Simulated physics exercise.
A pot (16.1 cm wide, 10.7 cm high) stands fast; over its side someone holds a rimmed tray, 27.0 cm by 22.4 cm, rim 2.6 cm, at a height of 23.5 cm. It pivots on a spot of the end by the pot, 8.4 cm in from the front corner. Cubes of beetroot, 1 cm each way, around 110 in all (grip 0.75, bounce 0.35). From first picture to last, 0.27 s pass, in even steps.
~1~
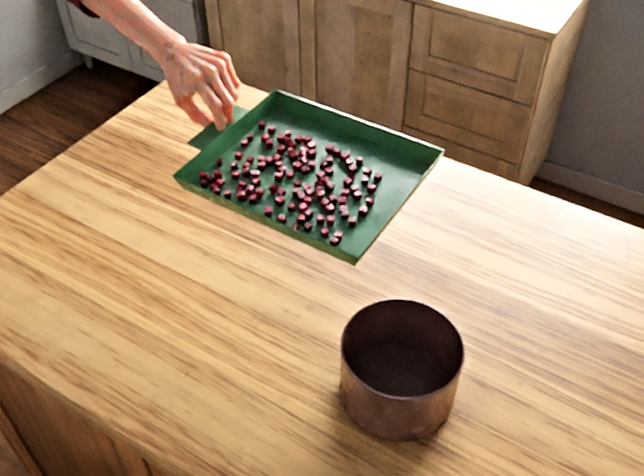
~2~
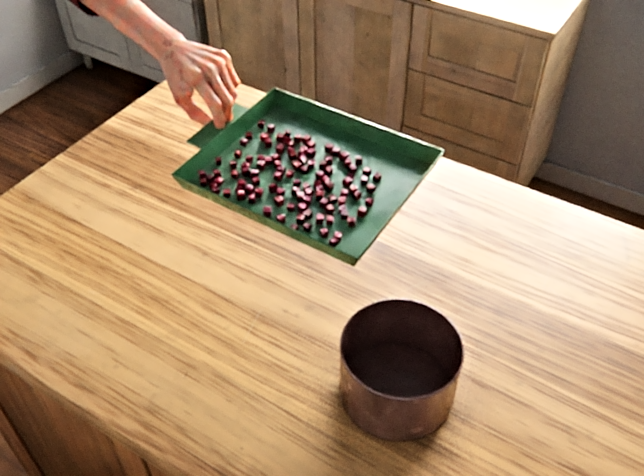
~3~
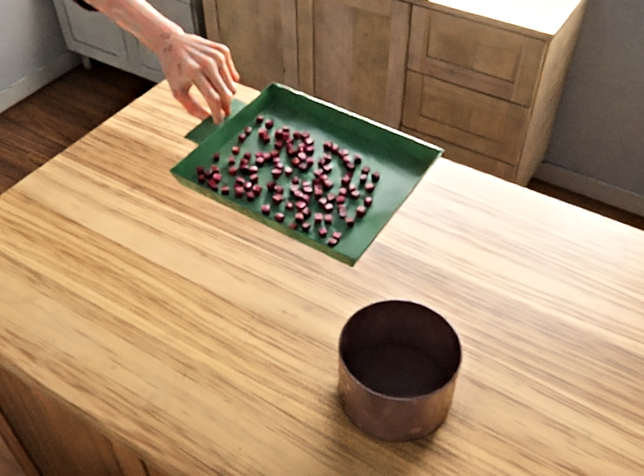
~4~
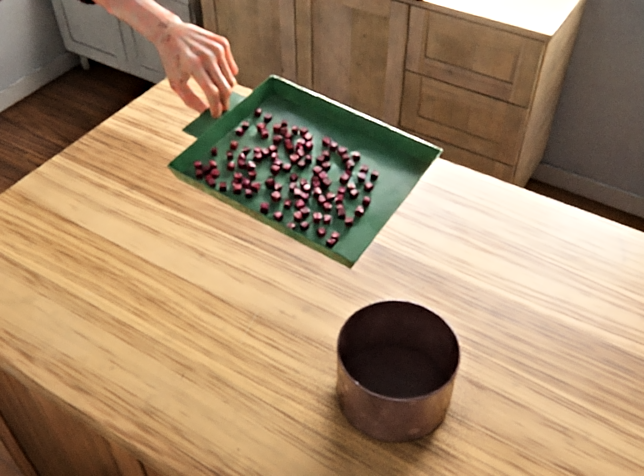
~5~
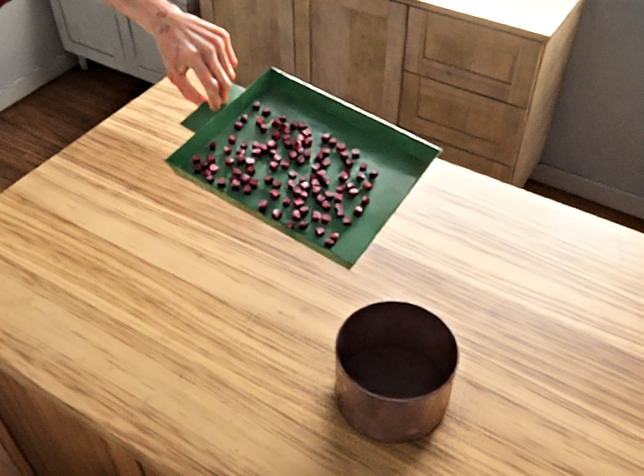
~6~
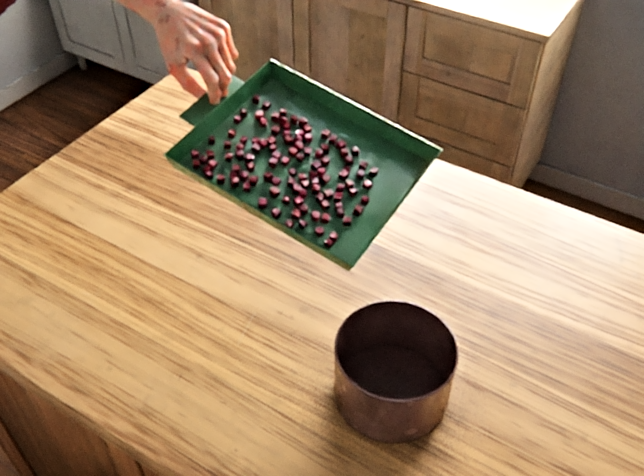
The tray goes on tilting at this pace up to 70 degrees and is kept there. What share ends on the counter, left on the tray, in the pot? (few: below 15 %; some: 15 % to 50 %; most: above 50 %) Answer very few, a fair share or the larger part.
On the counter: Very few; left on the tray: The larger part; in the pot: A fair share.
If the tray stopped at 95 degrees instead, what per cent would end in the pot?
It would be near 95 per cent.
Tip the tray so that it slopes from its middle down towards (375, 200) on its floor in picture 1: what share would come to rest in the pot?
Some 10 per cent.
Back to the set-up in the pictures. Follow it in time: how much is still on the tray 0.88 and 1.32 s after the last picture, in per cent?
In turn: 80, 70.
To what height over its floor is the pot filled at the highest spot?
Roughly 1.0 cm.
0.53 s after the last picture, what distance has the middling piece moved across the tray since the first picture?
Roughly 4 cm.
Then, 0.53 s after the last picture, tilt 39 degrees; the tray holds 100 %, the pot 0 %.
Then, 0.88 s after the last picture, tilt 58 degrees; the tray holds 80 %, the pot 0 %.
Then, 1.32 s after the last picture, tilt 70 degrees; the tray holds 70 %, the pot 30 %.
In the end, counter 0 %, tray 70 %, pot 30 %.
